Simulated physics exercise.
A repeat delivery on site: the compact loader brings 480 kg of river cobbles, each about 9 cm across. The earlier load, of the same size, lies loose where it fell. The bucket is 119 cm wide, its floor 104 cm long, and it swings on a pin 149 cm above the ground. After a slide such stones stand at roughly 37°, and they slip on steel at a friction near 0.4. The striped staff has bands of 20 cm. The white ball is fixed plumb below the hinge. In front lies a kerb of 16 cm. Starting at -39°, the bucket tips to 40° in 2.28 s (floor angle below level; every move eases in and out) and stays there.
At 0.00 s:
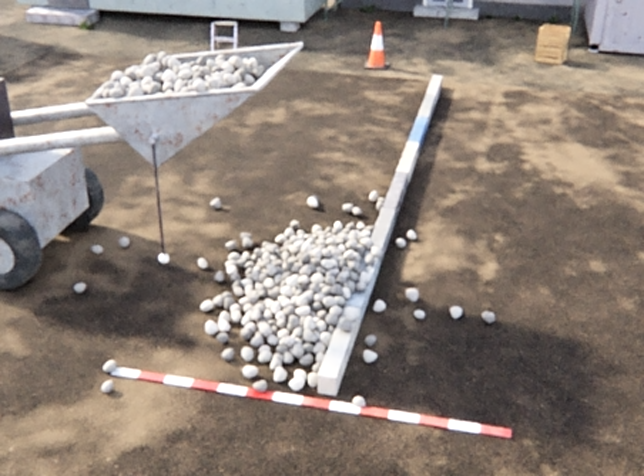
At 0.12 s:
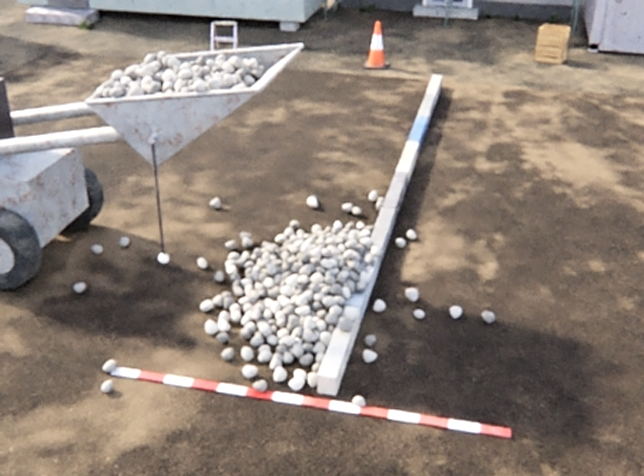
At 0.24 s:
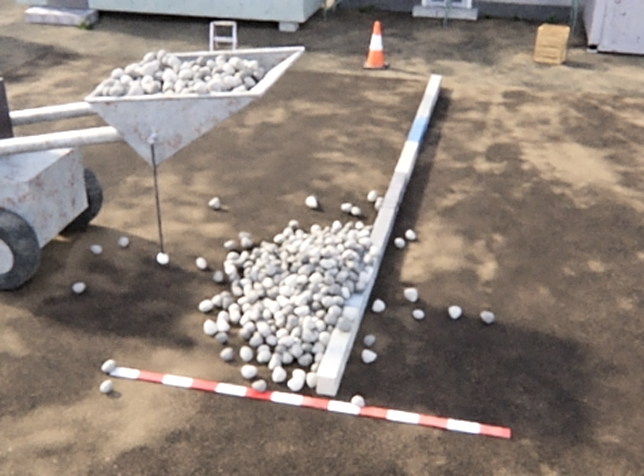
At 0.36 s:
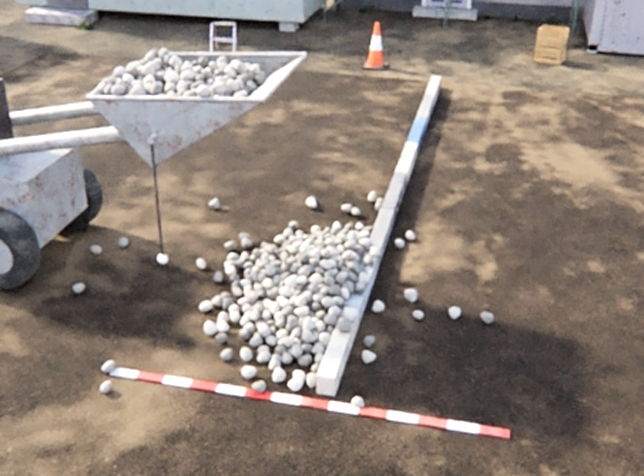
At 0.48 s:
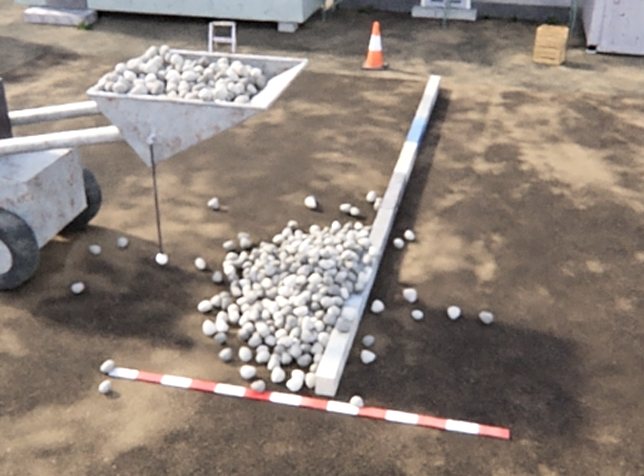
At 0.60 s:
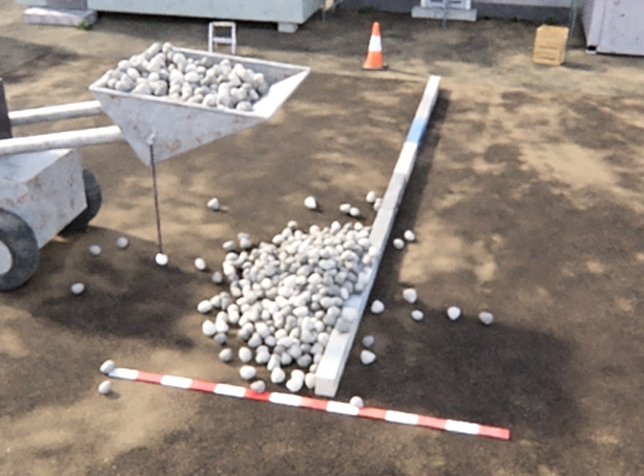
The clip opens on a loader's pale bucket full of rounded grey stones, with a loose pile lying against a long kerb behind a red-and-white staff. At first the bucket barely moves, then its right-hand lip tilts slightly downward, the stones inside shifting a little, while the ground pile stays still.
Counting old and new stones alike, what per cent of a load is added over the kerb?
Close to 17 parts in a hundred.
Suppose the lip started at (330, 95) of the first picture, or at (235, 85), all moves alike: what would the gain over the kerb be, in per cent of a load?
About 85 and 5 per cent.
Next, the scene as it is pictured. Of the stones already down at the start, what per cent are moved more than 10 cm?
Roughly 15 per cent of them.
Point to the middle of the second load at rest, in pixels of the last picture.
Around (310, 273).
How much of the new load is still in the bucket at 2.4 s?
It holds some 20 per cent.
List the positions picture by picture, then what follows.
The first picture shows lip at (259, 89), floor tilted -39°, highest stones at (229, 67). The earlier load is highest near (318, 262), 27 cm above ground level, 99 % on this side of the kerb, 2 % over the kerb.
The second picture shows lip at (259, 90), floor tilted -38°, highest stones at (229, 67); the stones move at 0.0 m/s on average.
In the third picture, the bucket is at -37°, its lip at (261, 94); the top of the load is at (210, 67); the stones move at 0.1 m/s on average.
In the fourth picture, the bucket is at -34°, its lip at (263, 100); the top of the load is at (181, 66); the stones move at 0.1 m/s on average.
The fifth picture shows lip at (265, 108), floor tilted -30°, highest stones at (153, 60); the stones move at 0.1 m/s on average.
In the sixth picture, the bucket is at -25°, its lip at (268, 118); the top of the load is at (154, 56); the stones move at 0.2 m/s on average.
After 1.7 s the floor is at 28°; in per cent of one load, 96 in the bucket, 103 on this side of the kerb, 2 over the kerb; the foremost stones are at (414, 305).
After 2.4 s the floor is at 40°; in per cent of one load, 19 in the bucket, 178 on this side of the kerb, 4 over the kerb; the foremost stones are at (415, 299).
After 2.7 s the floor is at 40°; in per cent of one load, 0 in the bucket, 187 on this side of the kerb, 14 over the kerb; the foremost stones are at (447, 306).
After 5.4 s the floor is at 40°; in per cent of one load, 0 in the bucket, 182 on this side of the kerb, 19 over the kerb; the foremost stones are at (508, 308). Net gain over the kerb, 17.
